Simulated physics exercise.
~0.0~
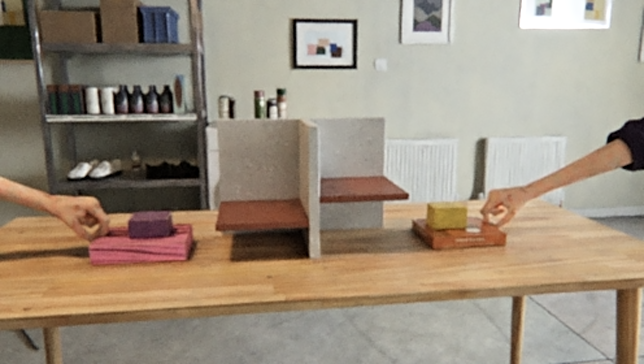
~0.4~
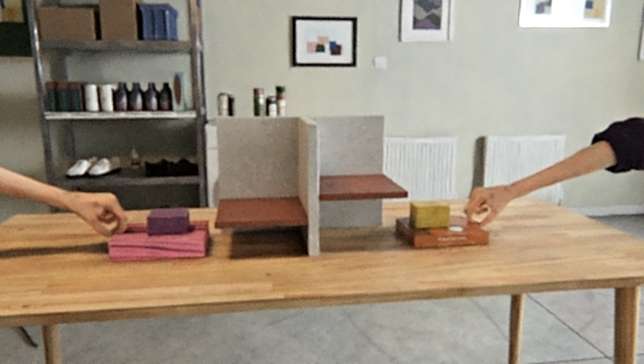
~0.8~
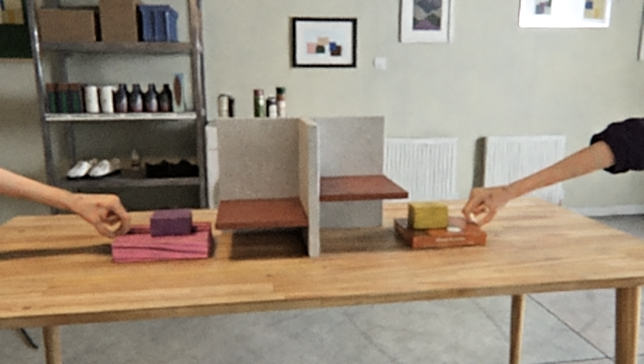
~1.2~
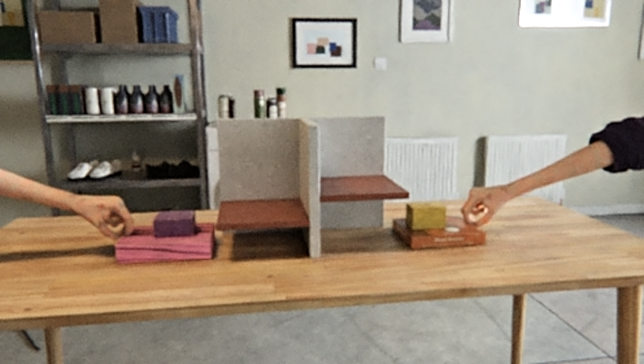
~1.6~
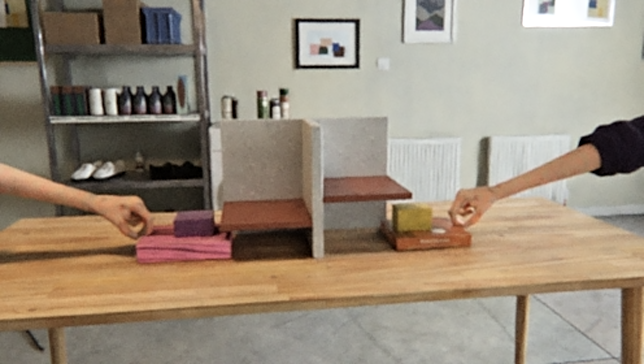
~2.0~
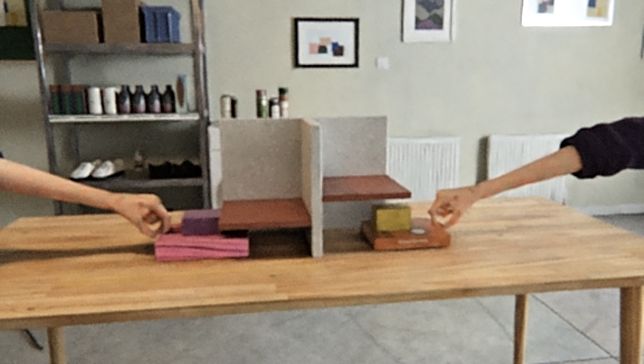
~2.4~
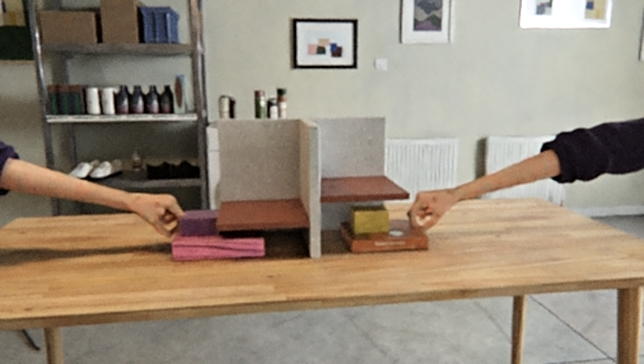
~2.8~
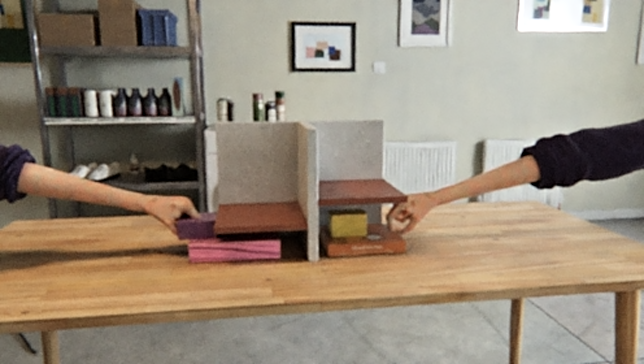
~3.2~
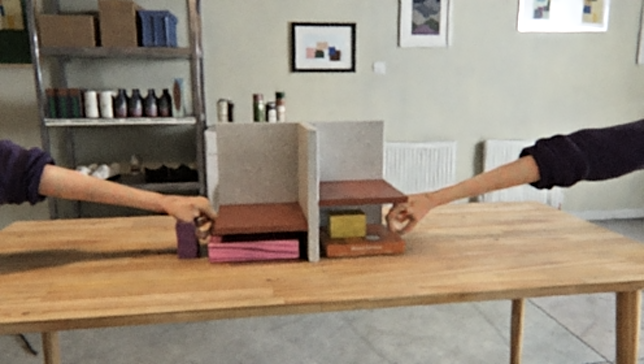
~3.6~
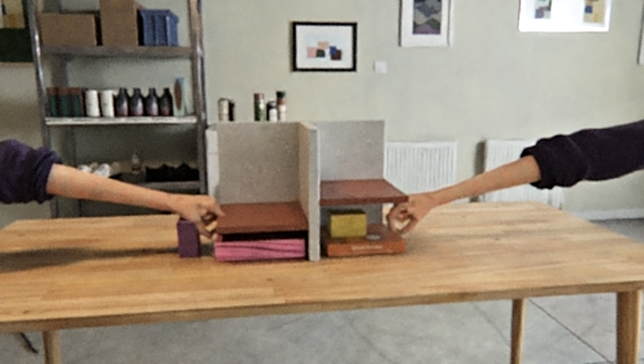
At the start, two hands reach in from opposite sides of a wooden table, one by a pink board carrying a purple block, the other by an orange box carrying a yellow block. Both hands slide their loads inward towards a grey structure with two reddish shelves. The purple block meets the left shelf and is pushed back along the board, while the yellow block passes beneath the right shelf. As the pink board keeps going under, the purple block tips off its edge. It ends standing upright on the table outside, while the yellow block sits untouched on its base.
